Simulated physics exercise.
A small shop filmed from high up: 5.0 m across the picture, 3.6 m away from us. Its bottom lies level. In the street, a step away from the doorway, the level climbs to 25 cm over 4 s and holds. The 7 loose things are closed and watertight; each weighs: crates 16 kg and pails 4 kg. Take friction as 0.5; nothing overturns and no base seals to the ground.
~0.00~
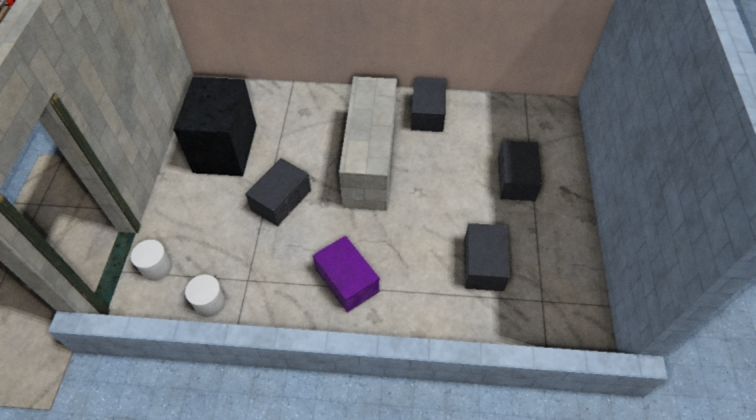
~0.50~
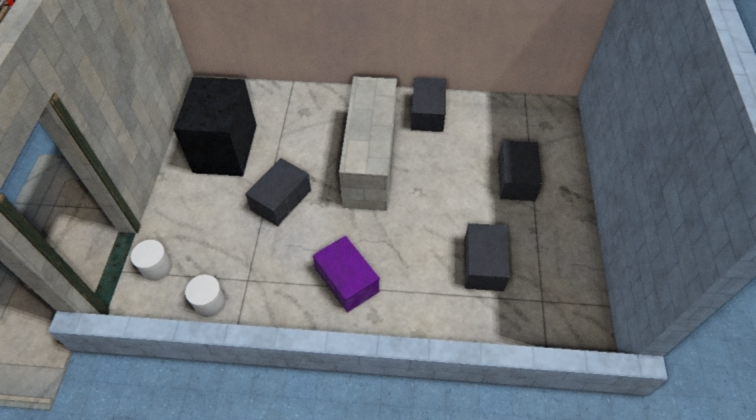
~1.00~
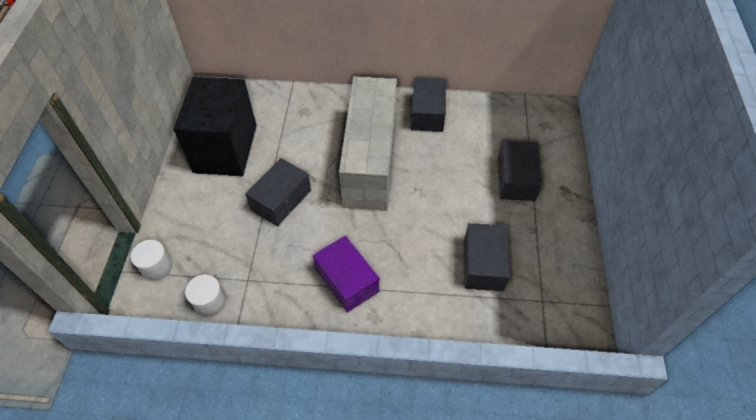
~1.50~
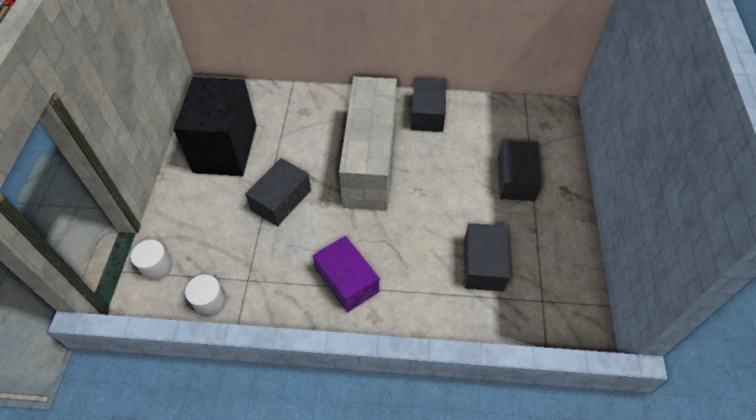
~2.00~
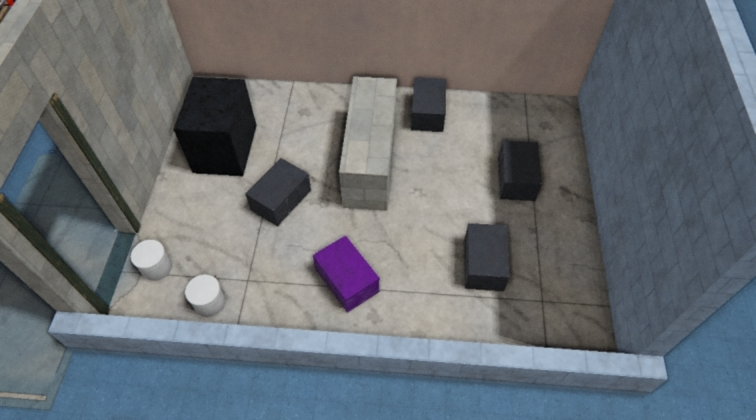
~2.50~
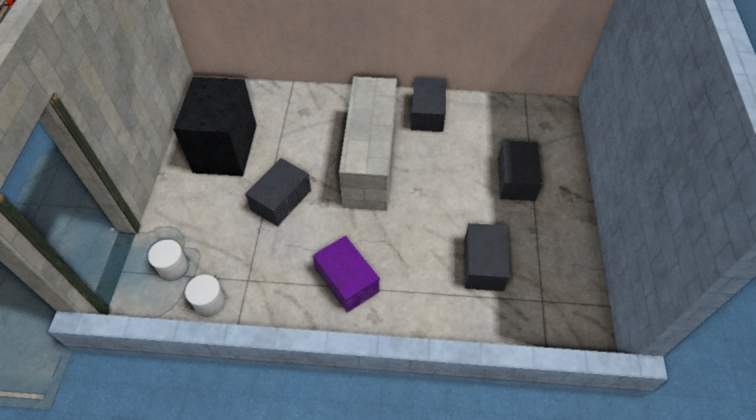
A small walled shop with dark crates, a purple crate and two white pails stayed still while water spread outside and came in through the doorway, then shifted one pail slightly to the right.
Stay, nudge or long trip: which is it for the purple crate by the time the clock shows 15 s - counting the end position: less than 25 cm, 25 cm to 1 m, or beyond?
Purple crate gets carried off.
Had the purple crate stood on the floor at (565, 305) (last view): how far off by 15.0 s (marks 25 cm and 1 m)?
It travels far.
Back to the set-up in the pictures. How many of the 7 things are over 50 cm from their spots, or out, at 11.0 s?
7 of them.
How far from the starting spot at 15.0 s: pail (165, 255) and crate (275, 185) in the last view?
In that order: 350 cm, 150 cm.
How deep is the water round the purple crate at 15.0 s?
Roughly 13 cm.
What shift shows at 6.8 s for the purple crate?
About 140 cm.
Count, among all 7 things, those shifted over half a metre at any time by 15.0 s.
I count 7.
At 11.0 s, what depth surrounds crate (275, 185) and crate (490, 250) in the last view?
About 7 and 14 cm.
After 3.5 s the purple crate is near (346, 266), 0.0 m from its start, aground; 0 afloat.
After 6.8 s the purple crate is near (473, 230), 1.4 m from its start, aground; 1 afloat.
After 11.0 s the purple crate is near (520, 132), 2.6 m from its start, afloat; 5 afloat.
After 15.0 s the purple crate is near (479, 190), 1.6 m from its start, afloat; 7 afloat.
